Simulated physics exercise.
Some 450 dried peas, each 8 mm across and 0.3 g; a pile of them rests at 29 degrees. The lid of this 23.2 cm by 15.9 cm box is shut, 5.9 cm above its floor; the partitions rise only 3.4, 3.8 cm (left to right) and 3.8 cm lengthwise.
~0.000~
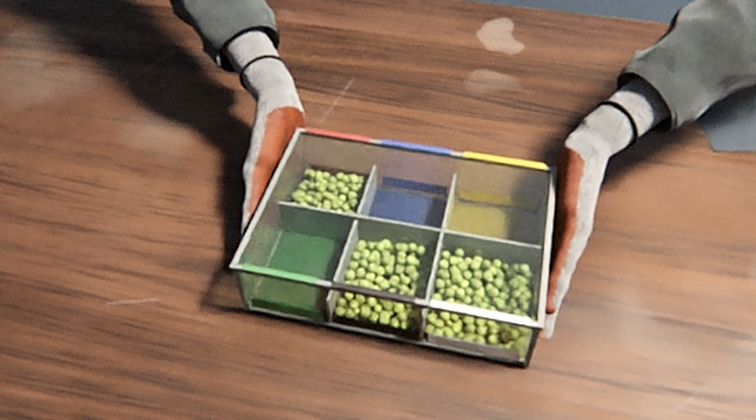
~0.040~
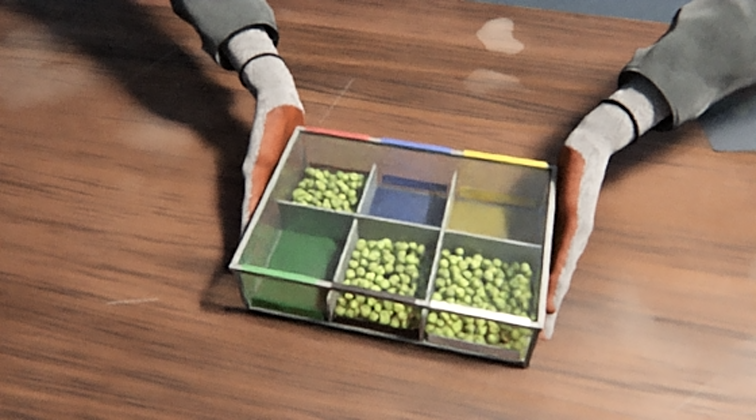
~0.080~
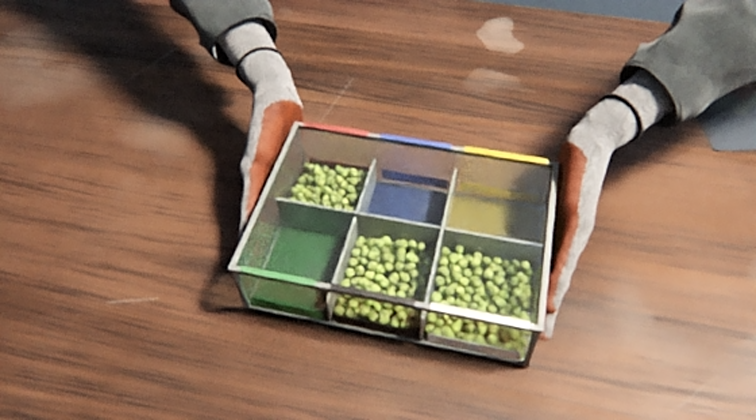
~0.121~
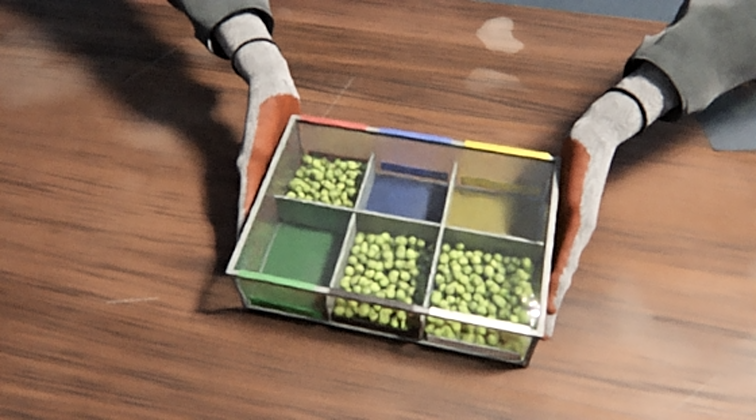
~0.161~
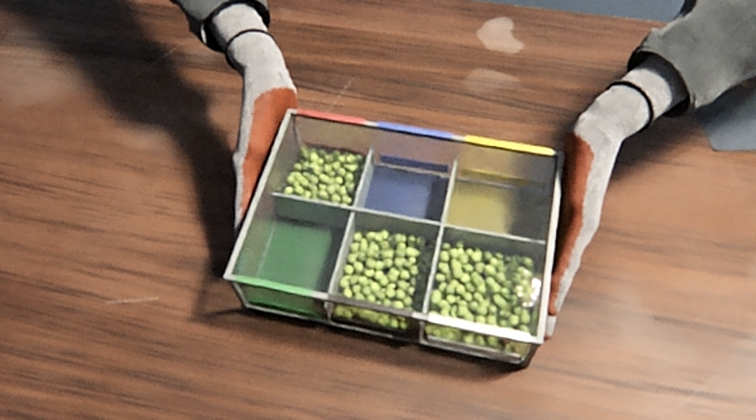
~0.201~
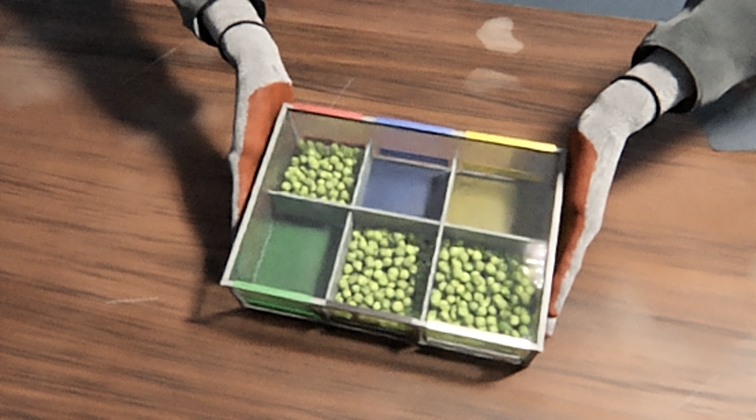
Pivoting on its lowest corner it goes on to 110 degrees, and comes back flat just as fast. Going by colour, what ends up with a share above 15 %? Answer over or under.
Red: Under, blue: Under, green: Over, yellow: Under, white: Over, black: Over.
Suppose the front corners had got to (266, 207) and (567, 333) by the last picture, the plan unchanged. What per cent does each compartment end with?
Red 0, blue 0, green 0, yellow 30, white 70, black 0.
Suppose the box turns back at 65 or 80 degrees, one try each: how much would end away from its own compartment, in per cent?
Some 5 and 10 per cent.
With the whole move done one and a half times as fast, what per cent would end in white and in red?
In that case white 40; red 0.
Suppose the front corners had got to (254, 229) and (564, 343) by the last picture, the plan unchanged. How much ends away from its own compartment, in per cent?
It would be near 45 per cent.
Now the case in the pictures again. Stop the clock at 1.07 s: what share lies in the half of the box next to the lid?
Some 60 per cent.
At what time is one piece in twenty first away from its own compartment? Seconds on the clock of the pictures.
At about 0.95 s.
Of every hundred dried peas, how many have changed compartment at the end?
Some 30 per cent.
After 1.07 s, tilt 110 degrees; red 15 %, green 10 %, white 35 %, black 35 %.
Then, at 1.65 s, tilt 50 degrees; green 25 %, white 35 %, black 40 %.
After 2.29 s, tilt 0 degrees; green 25 %, white 35 %, black 40 %.
At rest (2.9 s), red 0 %, blue 0 %, green 25 %, yellow 0 %, white 35 %, black 40 %.
